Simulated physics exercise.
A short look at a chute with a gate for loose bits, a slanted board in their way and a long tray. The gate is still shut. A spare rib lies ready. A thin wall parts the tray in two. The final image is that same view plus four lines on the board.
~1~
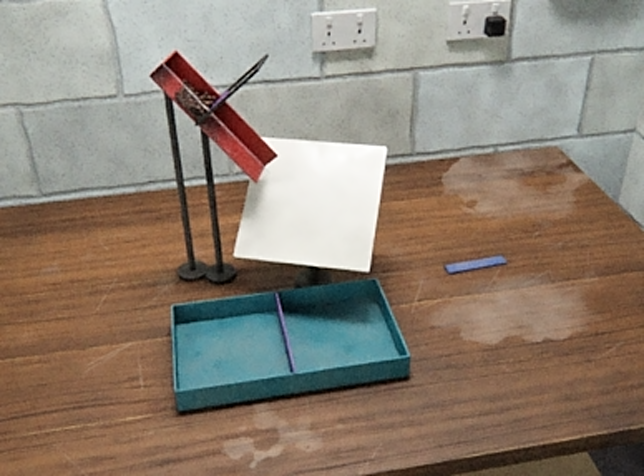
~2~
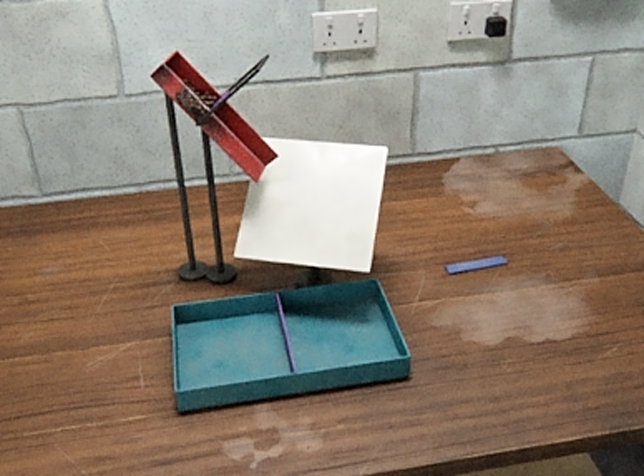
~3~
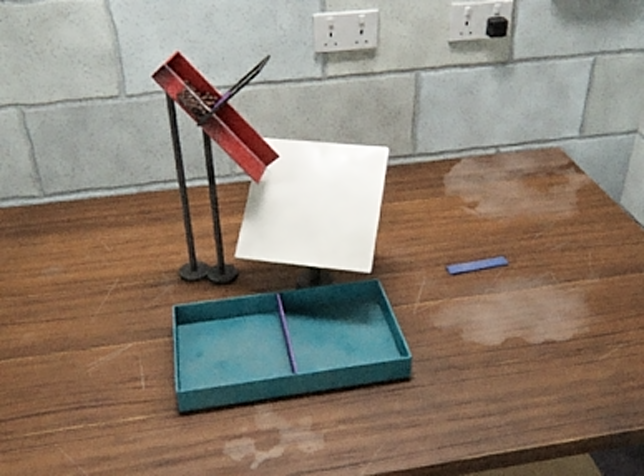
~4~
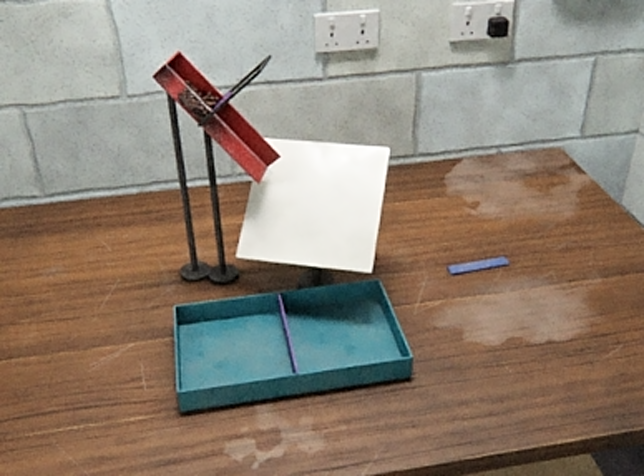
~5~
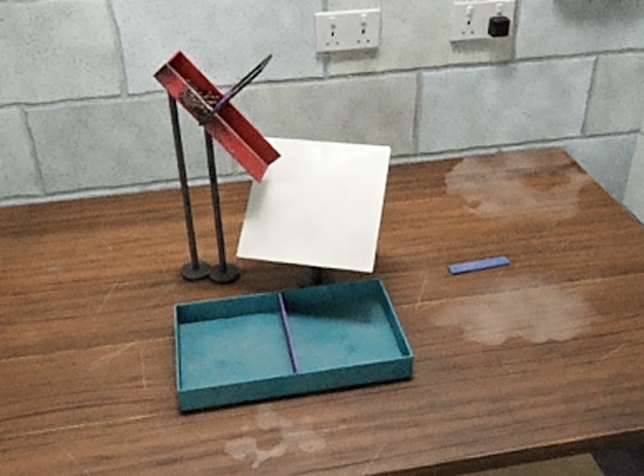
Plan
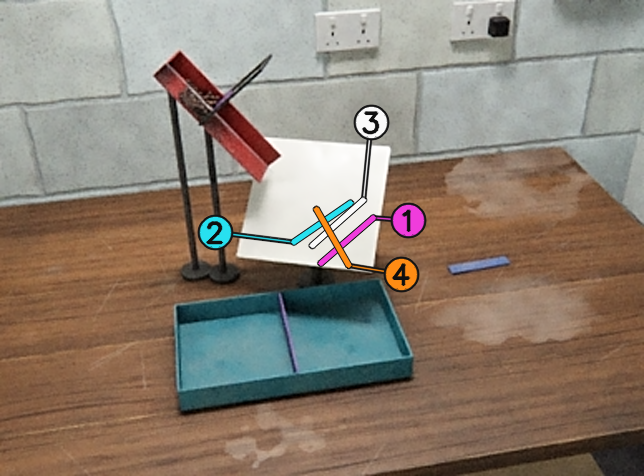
On a wooden table, a red chute holding small bits stays still above a divided tray.
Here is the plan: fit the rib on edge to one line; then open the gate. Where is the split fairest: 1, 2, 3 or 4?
Choose 3.
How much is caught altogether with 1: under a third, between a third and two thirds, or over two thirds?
Line 1 gives over two thirds.
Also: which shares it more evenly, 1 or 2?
1.
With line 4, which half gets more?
Right.
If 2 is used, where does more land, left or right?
More lands on the left.
On the marked copy, line 1 from (373, 217) to (320, 263); line 2 from (350, 202) to (293, 242); line 3 from (363, 200) to (312, 245); line 4 from (316, 209) to (348, 265).
With 1, of what is caught, about a quarter in the left half, most in the right.
With 2, of what is caught, nearly all in the left half, a stray few in the right.
With 3, of what is caught, about half in the left half, about half in the right.
With 4, of what is caught, a small part in the left half, most in the right.
